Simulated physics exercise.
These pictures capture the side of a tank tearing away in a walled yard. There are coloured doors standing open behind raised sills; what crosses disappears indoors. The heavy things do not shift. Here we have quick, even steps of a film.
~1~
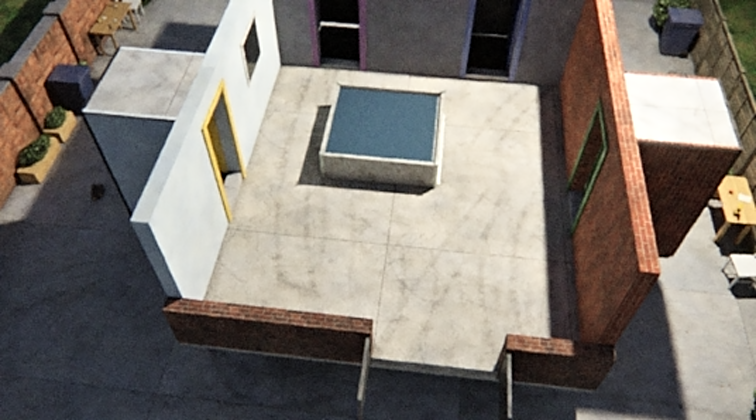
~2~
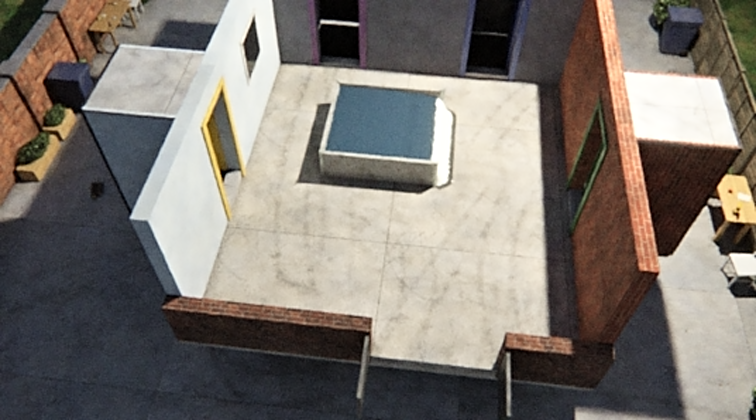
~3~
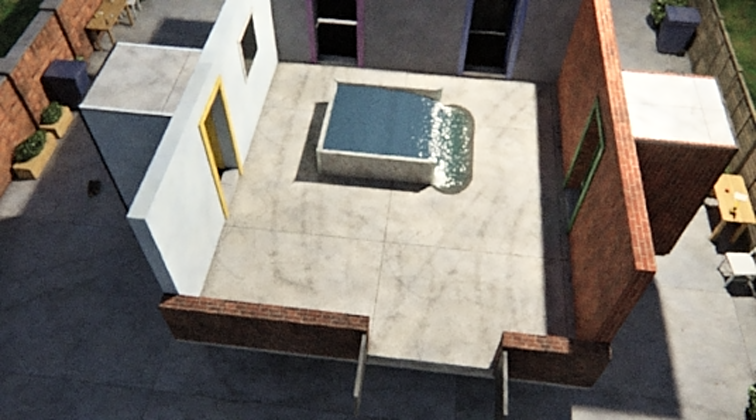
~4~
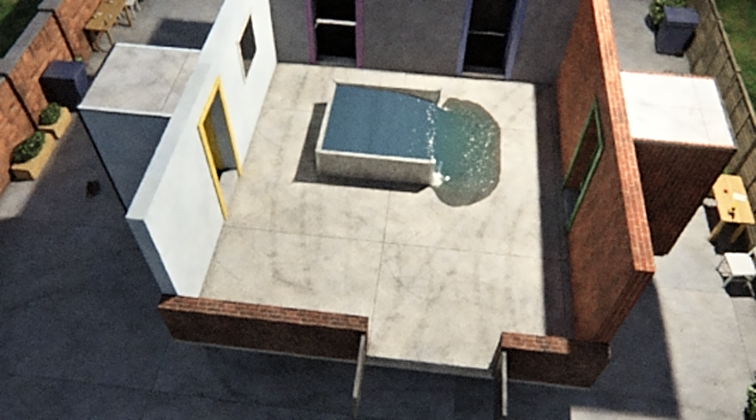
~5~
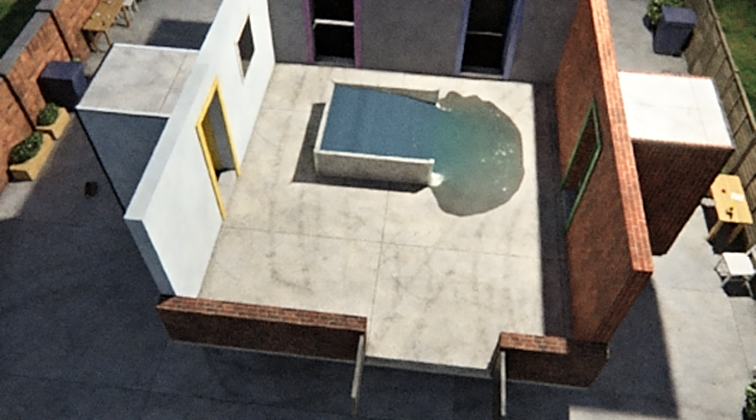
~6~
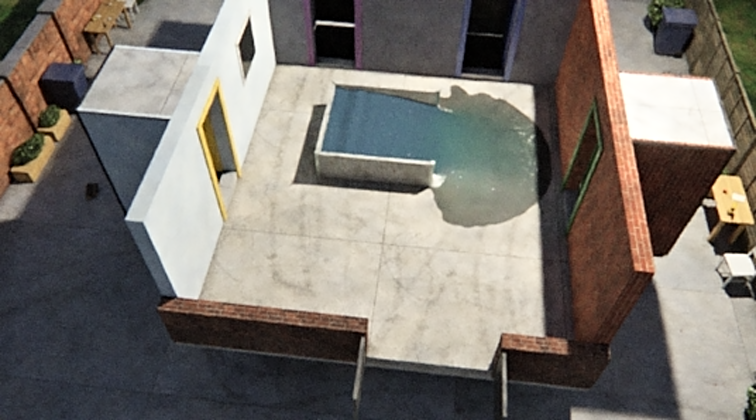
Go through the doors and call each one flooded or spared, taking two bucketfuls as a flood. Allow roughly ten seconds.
Yellow door: Spared, blue door: Spared, green door: Flooded, purple door: Spared.
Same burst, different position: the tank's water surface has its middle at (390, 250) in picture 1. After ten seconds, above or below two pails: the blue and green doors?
Looking at it, blue comes in under and green breaks the limit.
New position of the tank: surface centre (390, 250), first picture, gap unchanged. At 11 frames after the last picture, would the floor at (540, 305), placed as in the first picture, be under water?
My call for that spot: Swamped.
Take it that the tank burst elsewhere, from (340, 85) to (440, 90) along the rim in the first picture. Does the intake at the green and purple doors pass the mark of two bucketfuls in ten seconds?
Taking them in turn, green ends up below and purple ends up above.
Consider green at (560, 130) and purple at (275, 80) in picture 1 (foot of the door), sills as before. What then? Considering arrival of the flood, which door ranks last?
Result: The yellow-painted one.
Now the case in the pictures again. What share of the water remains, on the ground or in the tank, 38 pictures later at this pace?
Estimate: Near 88 %.
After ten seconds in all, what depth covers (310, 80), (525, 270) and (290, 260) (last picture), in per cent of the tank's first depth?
My figures are about 10, 10 and 12 percent.
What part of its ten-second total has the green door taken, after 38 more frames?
Approximately 100 in a hundred, I reckon.
A moment on, water covers 25 % of the floor; the yellow door not reached, the blue door wet at the sill, nothing in, the green door under two buckets in, the purple door not reached.
Next, water covers 30 % of the floor; the yellow door not reached, the blue door wet at the sill, nothing in, the green door over two buckets in, the purple door not reached.
Then, water covers 40 % of the floor; the yellow door not reached, the blue door under two buckets in, the green door far over two buckets in, the purple door not reached.
Later, water covers 70 % of the floor; the yellow door not reached, the blue door under two buckets in, the green door far over two buckets in, the purple door wet at the sill, nothing in.
In the end, water covers 90 % of the floor; the yellow door wet at the sill, nothing in, the blue door under two buckets in, the green door far over two buckets in, the purple door under two buckets in.
